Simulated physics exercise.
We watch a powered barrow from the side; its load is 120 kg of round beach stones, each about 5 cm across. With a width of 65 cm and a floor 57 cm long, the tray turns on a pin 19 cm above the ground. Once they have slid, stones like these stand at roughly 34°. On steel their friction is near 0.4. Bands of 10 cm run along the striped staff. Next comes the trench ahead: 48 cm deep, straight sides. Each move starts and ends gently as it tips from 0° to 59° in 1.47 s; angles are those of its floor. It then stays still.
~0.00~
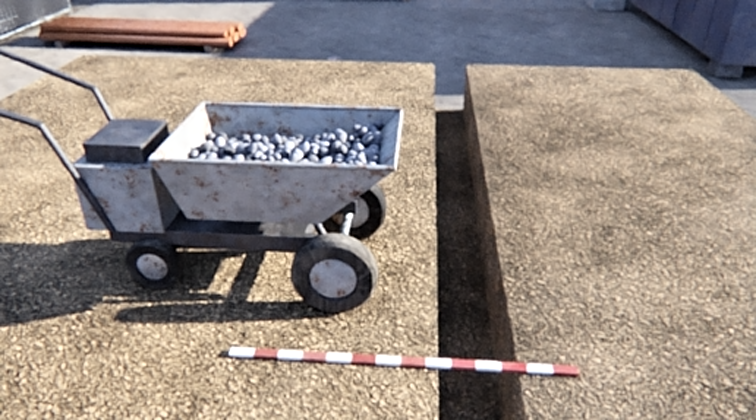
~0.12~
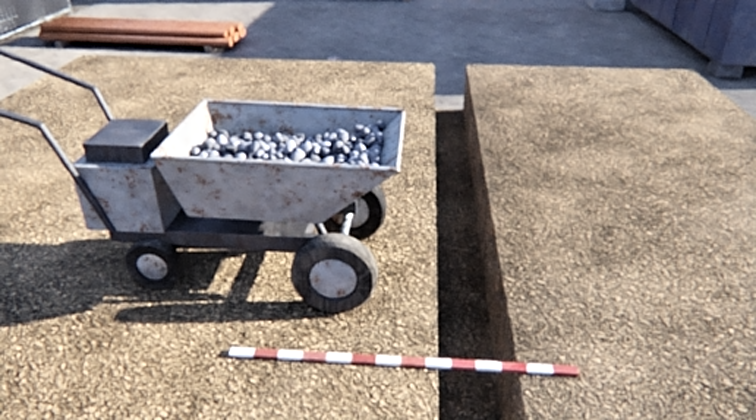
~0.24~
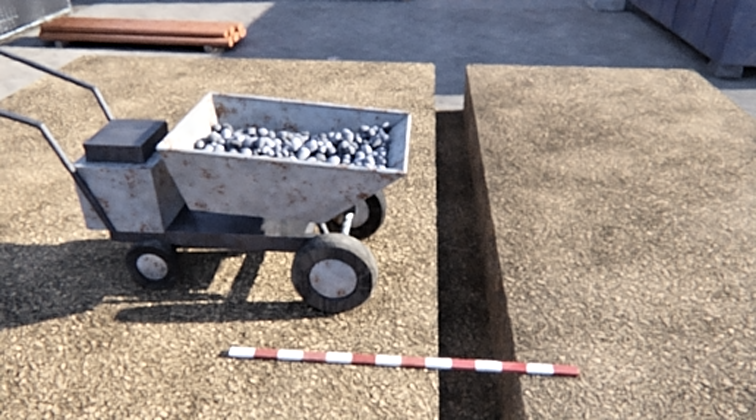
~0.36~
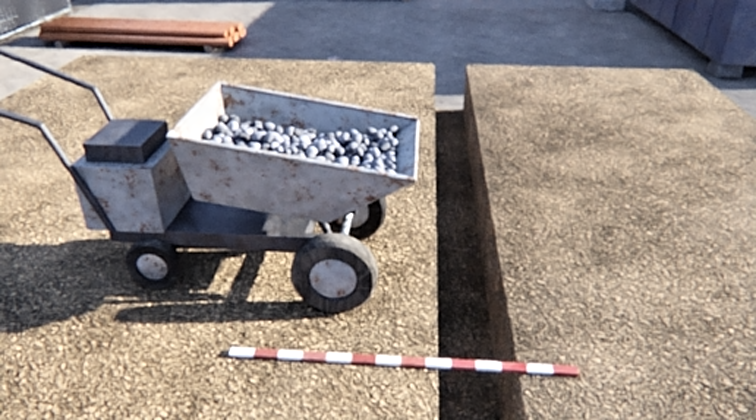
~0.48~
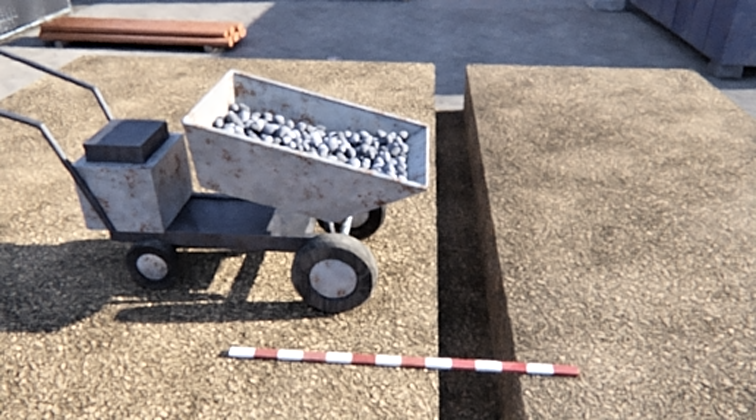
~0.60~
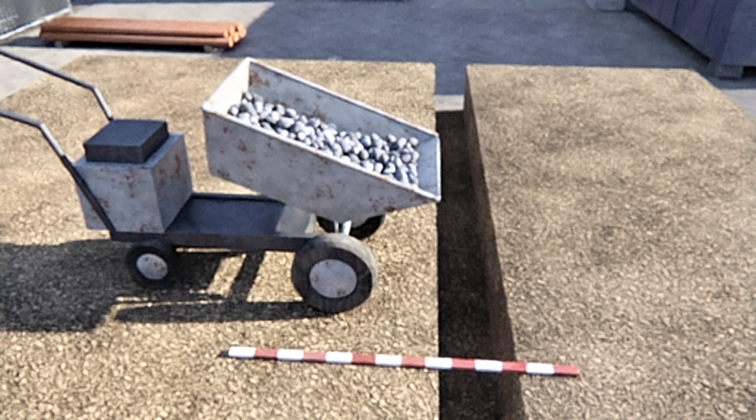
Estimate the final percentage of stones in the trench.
I would say 51 percent.
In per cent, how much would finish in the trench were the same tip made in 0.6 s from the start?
It would be near 35 percent.
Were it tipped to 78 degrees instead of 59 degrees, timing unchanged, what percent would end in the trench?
It comes out at about 70 percent.
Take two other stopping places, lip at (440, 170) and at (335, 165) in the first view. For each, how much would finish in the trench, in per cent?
Around 15 and then 100 percent.
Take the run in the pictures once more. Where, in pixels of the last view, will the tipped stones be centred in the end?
Middle at around (493, 331), I'd say.
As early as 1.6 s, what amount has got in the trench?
About 15%.
After 1.1 s the floor is at 50°; 100 % in the tray; the foremost stones are at (458, 222).
After 1.6 s the floor is at 59°; 68 % in the tray, 17 % in the trench, 15 % past the trench; the foremost stones are at (551, 276).
After 1.9 s the floor is at 59°; 31 % in the tray, 25 % in the trench, 44 % past the trench; the foremost stones are at (650, 285).
After 3.9 s the floor is at 59°; 0 % in the tray, 51 % in the trench, 49 % past the trench; the foremost stones are at (730, 306).
